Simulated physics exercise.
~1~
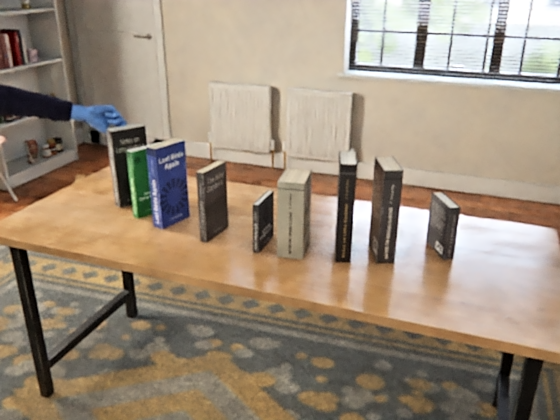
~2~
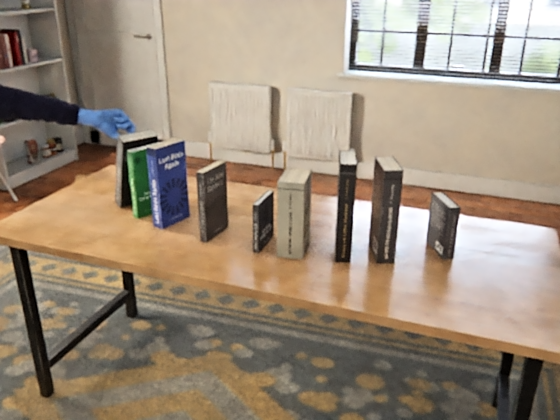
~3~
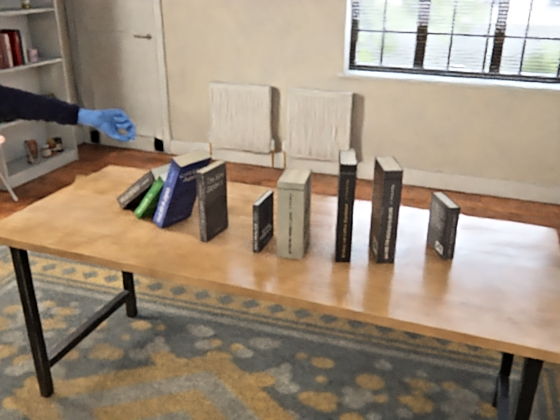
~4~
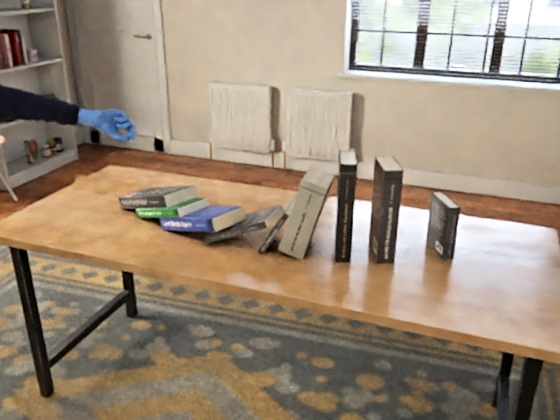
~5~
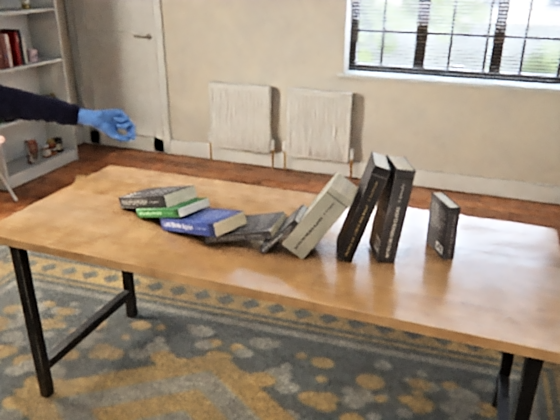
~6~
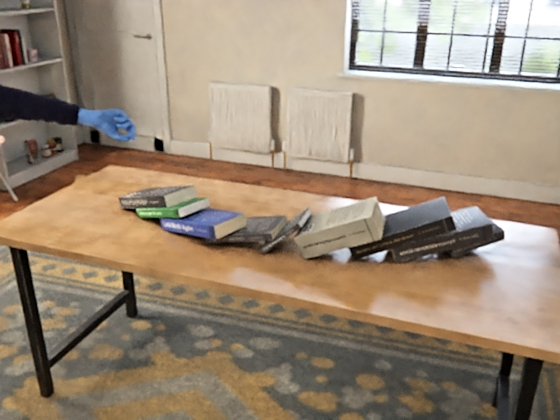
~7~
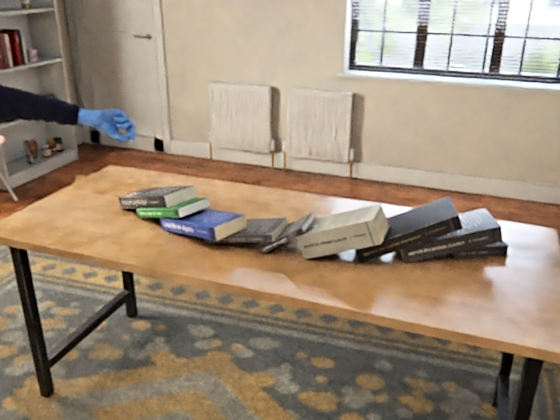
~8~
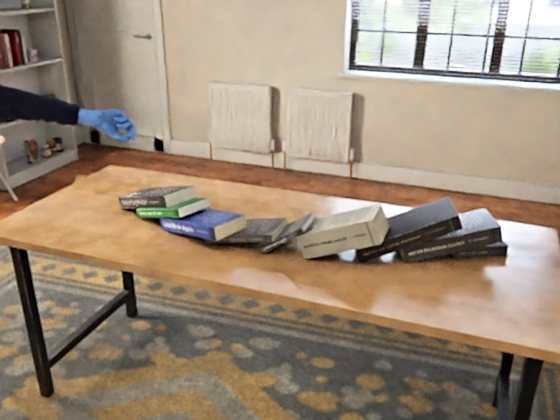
On a wooden table, a gloved hand tips the leftmost of nine upright books, toppling them all rightward into an overlapping row.
